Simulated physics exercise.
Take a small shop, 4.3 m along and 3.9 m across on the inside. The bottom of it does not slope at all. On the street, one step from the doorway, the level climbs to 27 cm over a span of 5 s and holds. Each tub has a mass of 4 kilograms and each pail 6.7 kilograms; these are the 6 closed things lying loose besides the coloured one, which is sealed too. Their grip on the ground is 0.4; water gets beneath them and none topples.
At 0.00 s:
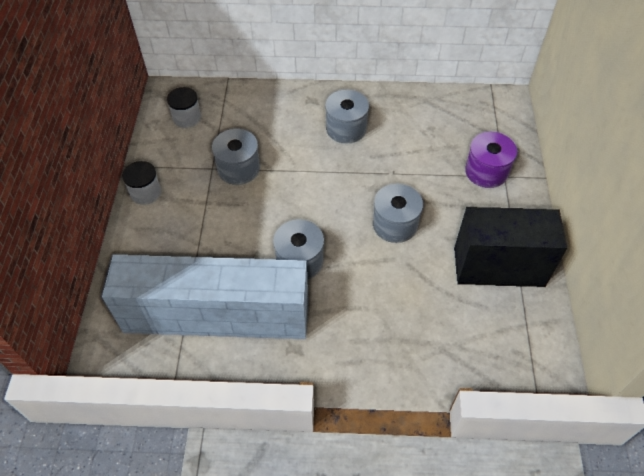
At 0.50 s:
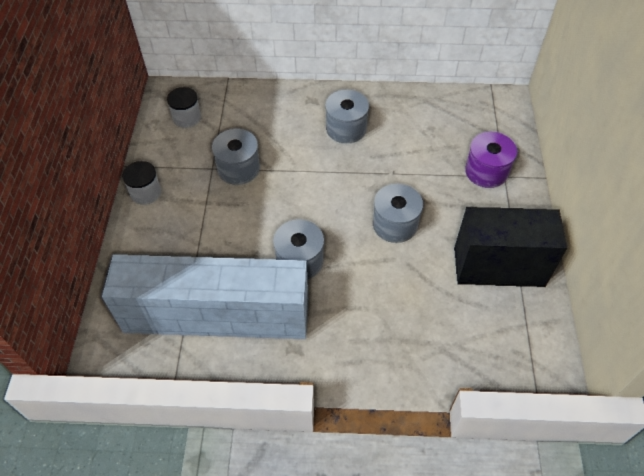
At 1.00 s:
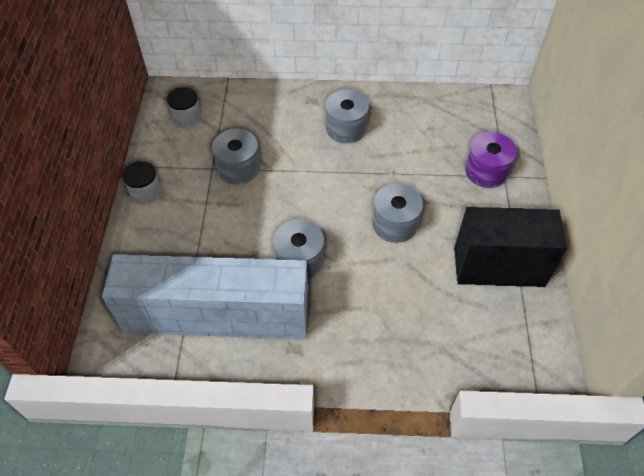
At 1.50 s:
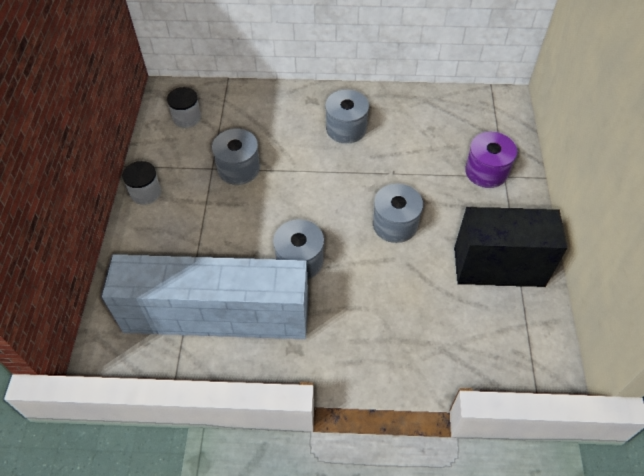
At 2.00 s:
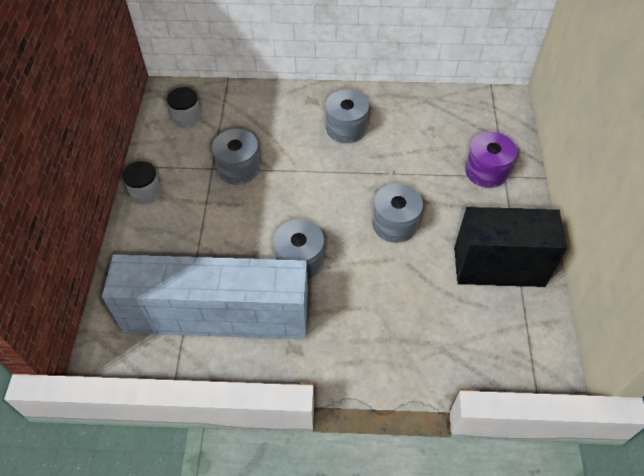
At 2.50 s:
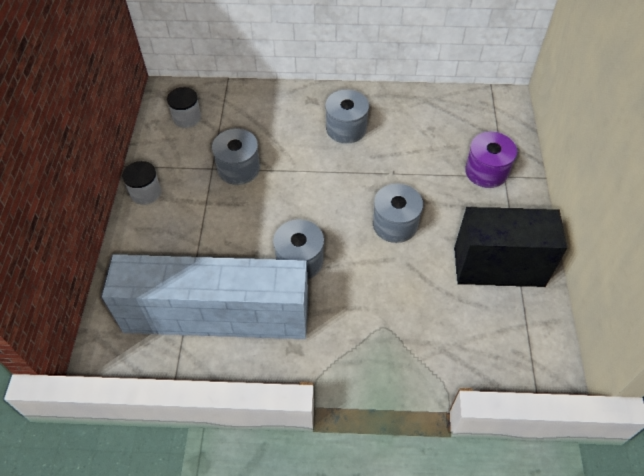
Small shop with greenish water spreading across the street outside, then creeping through the doorway as purple and grey tubs stay still.
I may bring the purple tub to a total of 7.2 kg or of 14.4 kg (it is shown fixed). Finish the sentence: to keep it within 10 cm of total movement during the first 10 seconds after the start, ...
To keep it within 10 cm in that time, no load offered works.
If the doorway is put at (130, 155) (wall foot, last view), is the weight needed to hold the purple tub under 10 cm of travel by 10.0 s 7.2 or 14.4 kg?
I'd say neither one will work.
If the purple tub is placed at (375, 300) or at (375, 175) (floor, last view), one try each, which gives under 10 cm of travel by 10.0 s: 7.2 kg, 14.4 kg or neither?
Both masses fail; both masses fail.
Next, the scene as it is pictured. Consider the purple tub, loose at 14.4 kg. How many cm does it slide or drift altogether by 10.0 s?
Total distance: Near 40 cm.
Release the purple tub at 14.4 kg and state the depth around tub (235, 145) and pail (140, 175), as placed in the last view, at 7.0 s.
Close to 2 and 0 centimetres.
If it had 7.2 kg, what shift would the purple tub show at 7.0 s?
I'd put it at about 20 cm.
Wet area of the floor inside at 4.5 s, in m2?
Some 6.0 m2.
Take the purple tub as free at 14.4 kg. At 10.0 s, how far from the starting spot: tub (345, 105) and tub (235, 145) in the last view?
Respectively 200 and 50 cm.
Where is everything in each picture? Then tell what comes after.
The purple tub at (494, 149), on the bottom; water covers 0.0 m2; 0 of 7 have shifted, in the first picture.
The purple tub at (494, 149) rests on the ground; 0.0 m2 under water; 0 of 7 have shifted, in the second picture.
The purple tub at (494, 149), on the bottom; 0.0 m2 under water; 0 of 7 have shifted, in the third picture.
The purple tub at (494, 149) rests on the ground; 0.0 m2 under water; 0 of 7 have shifted, in the fourth picture.
The purple tub at (494, 149), on the bottom; water covers 0.0 m2; 0 of 7 have shifted, in the fifth picture.
The purple tub at (494, 149) rests on the ground; water covers 0.5 m2; 0 of 7 have shifted, in the sixth picture.
After 3.5 s the purple tub would be 0 cm from its start with 7.2 kg and 0 cm from its start with 14.4 kg; 0 cm of water round it then.
After 4.5 s the purple tub would be 0 cm from its start with 7.2 kg and 0 cm from its start with 14.4 kg; 2 cm of water round it then.
After 7.0 s the purple tub would be 16 cm from its start with 7.2 kg and 0 cm from its start with 14.4 kg; 4 cm of water round it then.
After 10.0 s the purple tub would be 21 cm from its start with 7.2 kg and 33 cm from its start with 14.4 kg; 6 cm of water round it then.
